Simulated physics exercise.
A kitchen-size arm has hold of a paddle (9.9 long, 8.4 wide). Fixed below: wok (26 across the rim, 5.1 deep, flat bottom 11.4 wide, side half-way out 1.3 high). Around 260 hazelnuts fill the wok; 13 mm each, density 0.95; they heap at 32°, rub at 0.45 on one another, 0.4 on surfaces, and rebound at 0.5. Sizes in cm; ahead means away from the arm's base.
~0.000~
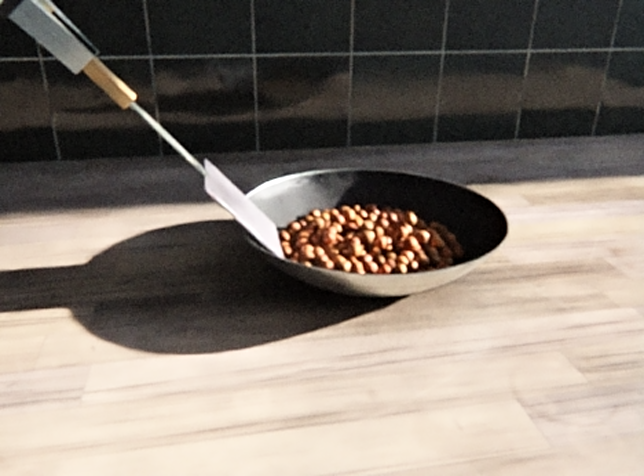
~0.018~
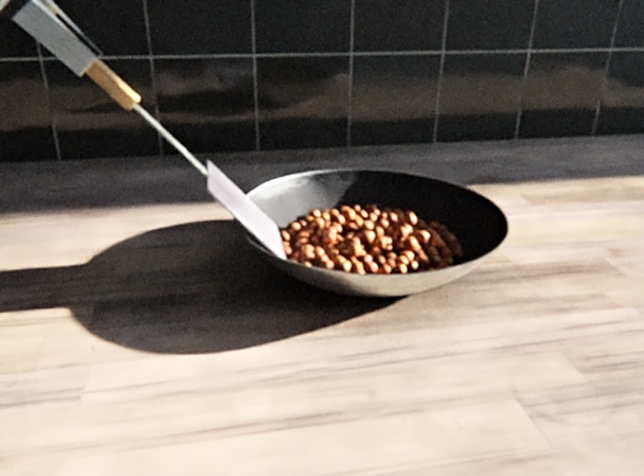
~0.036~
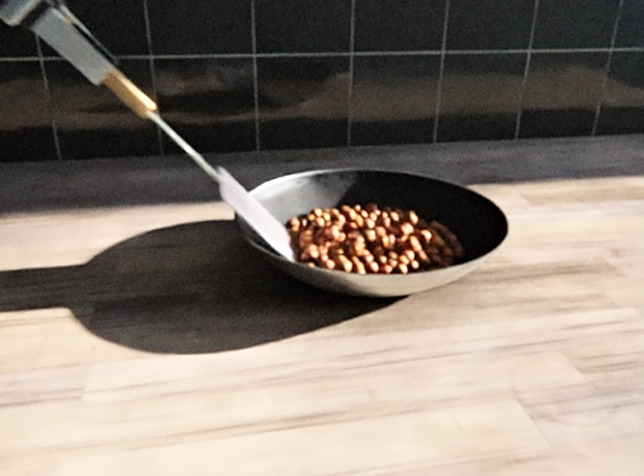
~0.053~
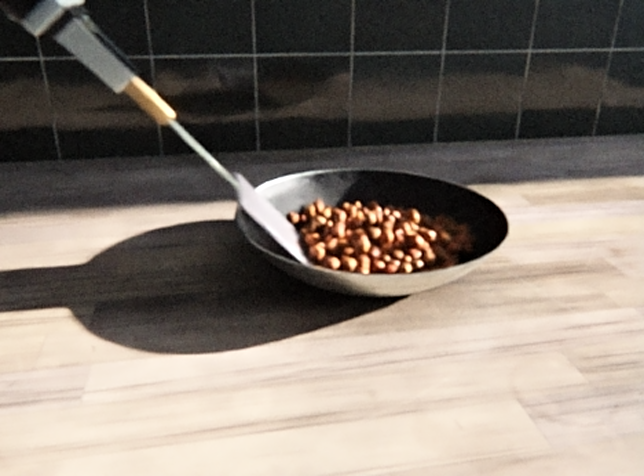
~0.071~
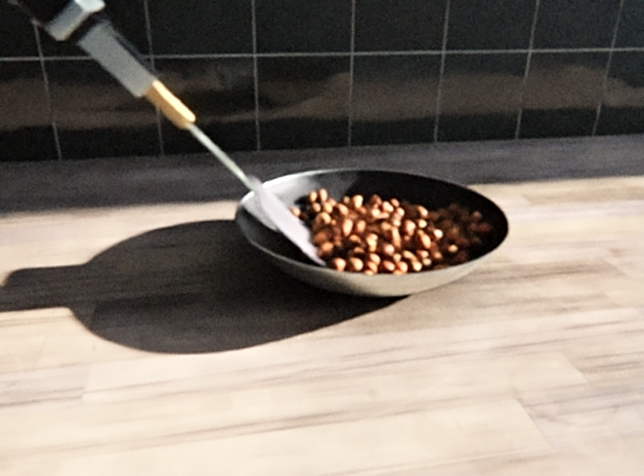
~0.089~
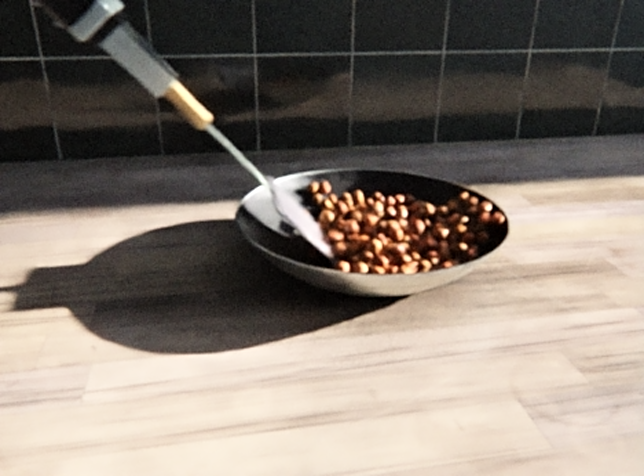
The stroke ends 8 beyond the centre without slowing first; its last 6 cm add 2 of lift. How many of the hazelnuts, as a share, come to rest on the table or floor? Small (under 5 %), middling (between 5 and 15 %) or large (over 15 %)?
Answer: Large; over 15 % of the hazelnuts finish on the table or floor.
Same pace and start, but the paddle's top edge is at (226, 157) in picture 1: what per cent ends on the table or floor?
Some 35 per cent.
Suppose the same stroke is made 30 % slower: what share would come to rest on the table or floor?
Then about 20 per cent.
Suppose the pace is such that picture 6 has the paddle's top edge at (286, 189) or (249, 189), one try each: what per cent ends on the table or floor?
About 45 and 15 per cent.
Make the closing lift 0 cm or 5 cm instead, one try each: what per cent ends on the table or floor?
Some 25 and 15 per cent.
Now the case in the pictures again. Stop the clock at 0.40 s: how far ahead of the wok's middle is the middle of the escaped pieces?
About 18 cm.
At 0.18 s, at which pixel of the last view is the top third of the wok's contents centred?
Near (449, 215).
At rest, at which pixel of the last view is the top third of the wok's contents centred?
Around (440, 231).
After 0.13 s, sloping 49°, highest piece 7 above the table; 260 in the wok, 1 on the blade or in flight.
After 0.18 s, sloping 49°, highest piece 6 above the table; 256 in the wok, 5 on the blade or in flight.
After 0.40 s, sloping 49°, highest piece 12 above the table; 193 in the wok, 53 on the table or floor, 15 on the blade or in flight.
After 1.45 s, sloping 49°, highest piece 6 above the table; 193 in the wok, 68 on the table or floor.
In the end, 193 in the wok, 68 on the table or floor. That is 26 % on the table or floor.
